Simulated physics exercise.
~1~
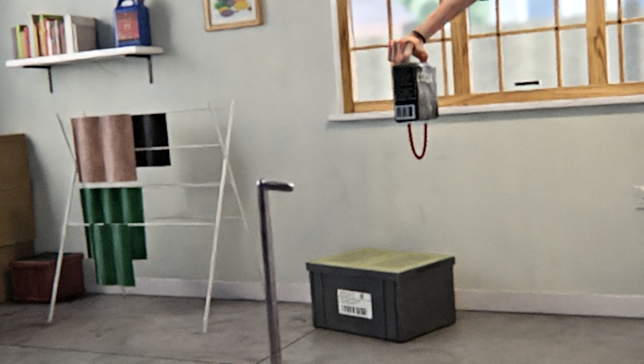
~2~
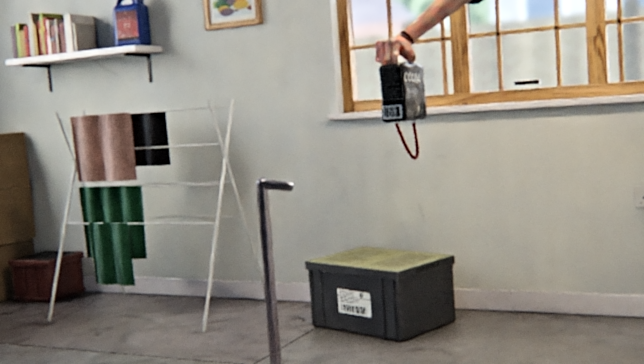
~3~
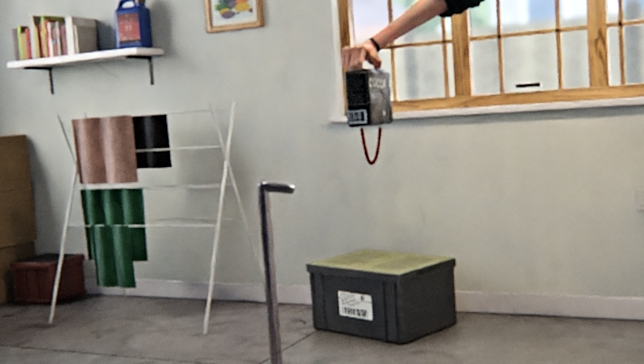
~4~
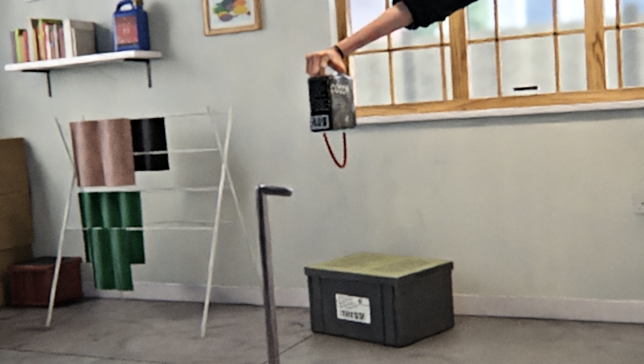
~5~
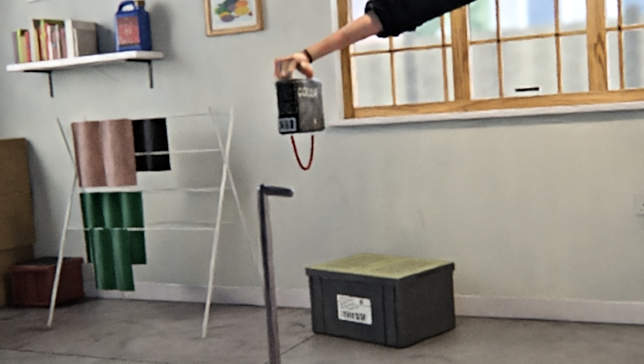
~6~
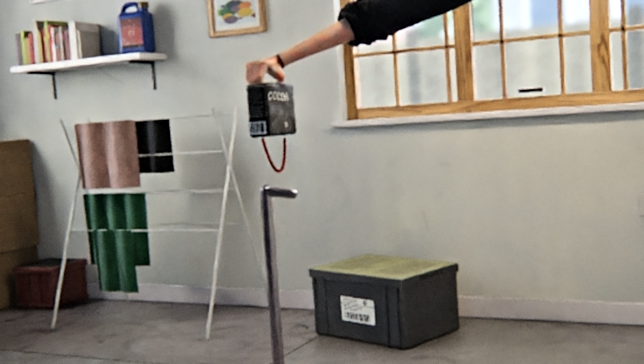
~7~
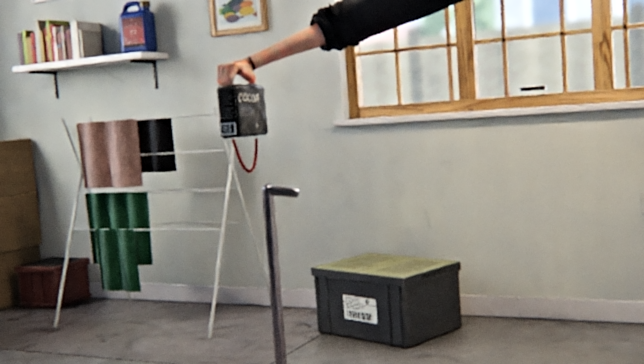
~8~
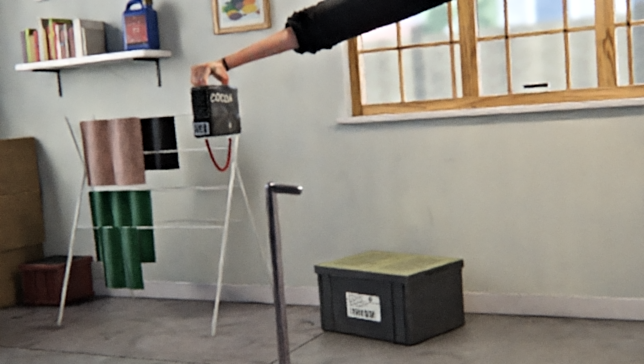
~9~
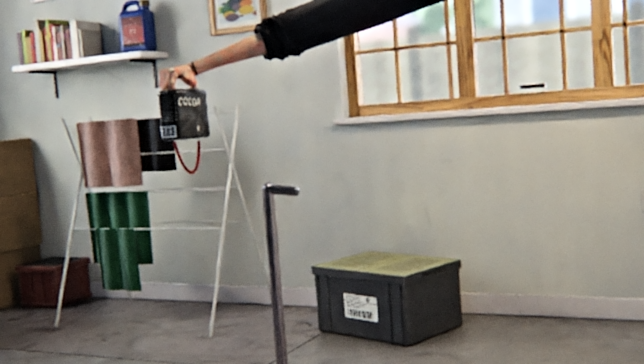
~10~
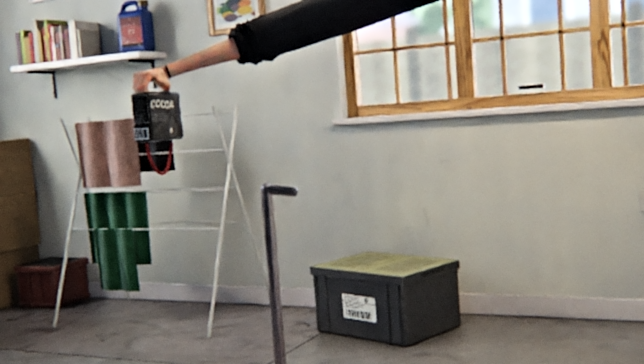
In a room, a hand carries a black pouch left over a post, clearing it freely.
